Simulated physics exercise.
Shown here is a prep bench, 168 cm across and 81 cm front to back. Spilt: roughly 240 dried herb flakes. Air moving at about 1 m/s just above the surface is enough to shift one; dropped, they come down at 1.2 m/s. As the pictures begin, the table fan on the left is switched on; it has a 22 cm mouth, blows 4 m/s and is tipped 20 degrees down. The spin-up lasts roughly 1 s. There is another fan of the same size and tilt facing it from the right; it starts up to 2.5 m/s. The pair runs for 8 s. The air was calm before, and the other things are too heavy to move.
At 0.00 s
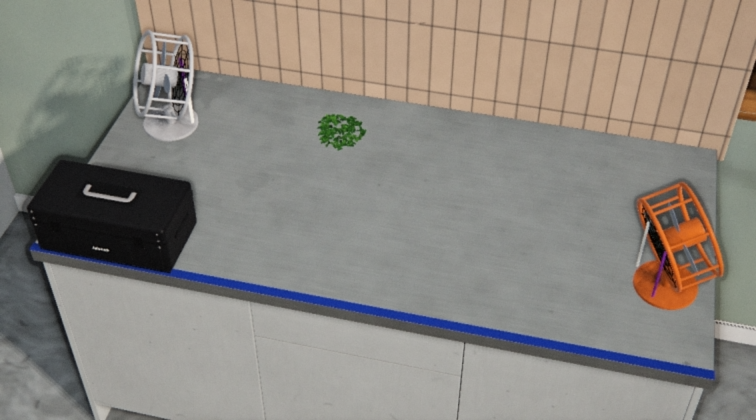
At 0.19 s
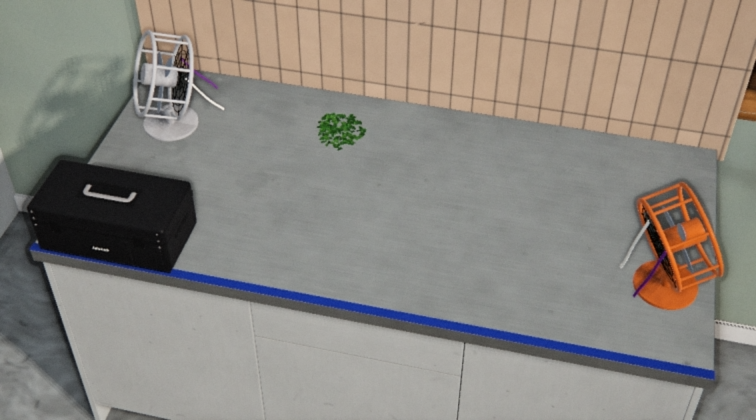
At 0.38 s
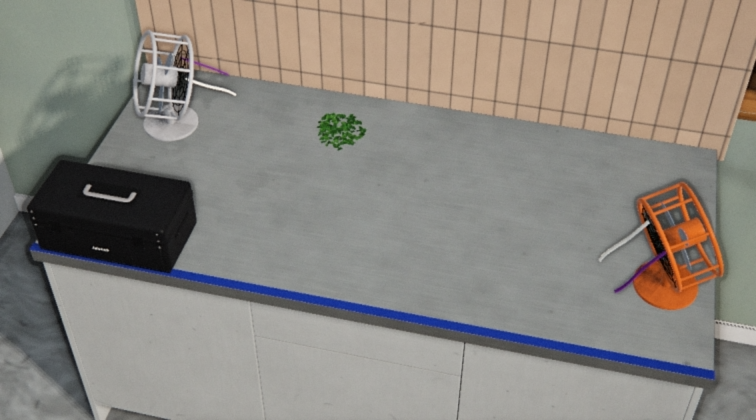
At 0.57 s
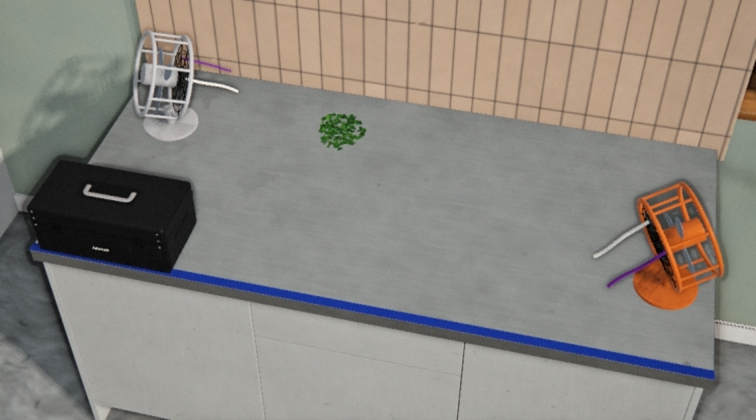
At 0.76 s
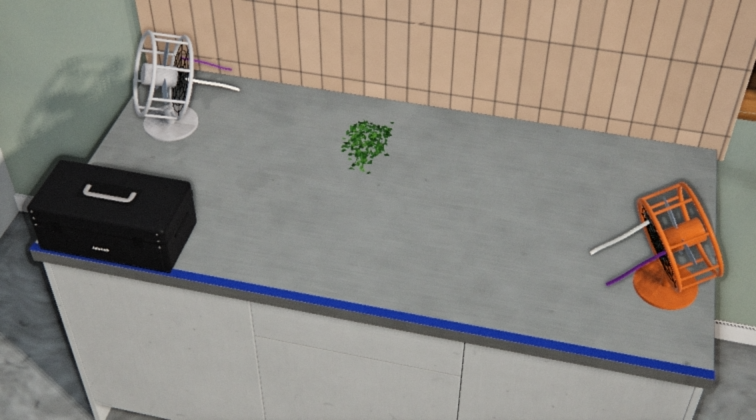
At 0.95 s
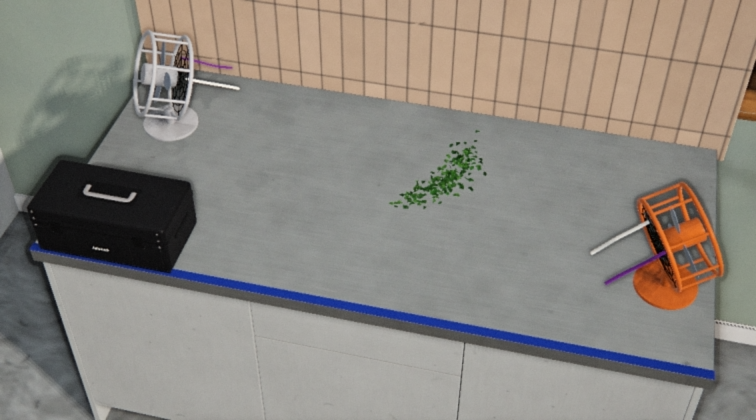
Grey prep bench with ribbons streaming from white and orange fans, then green herb flakes spreading and sliding rightward between them.
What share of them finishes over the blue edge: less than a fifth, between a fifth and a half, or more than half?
Count on below a fifth of them.
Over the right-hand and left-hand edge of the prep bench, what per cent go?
Right-hand 90 %, left-hand 0 %.
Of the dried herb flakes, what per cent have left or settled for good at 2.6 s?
It comes out at some 60 %.
After 1.6 s the count stands so, 0 % are over the blue edge; the middle of those left on the top is near (518, 184).
After 2.6 s the count stands so, 0 % are over the blue edge; the middle of those left on the top is near (583, 201).
After 4.4 s the count stands so, 0 % are over the blue edge.
After 8.0 s, at the end, 0 % are over the blue edge.
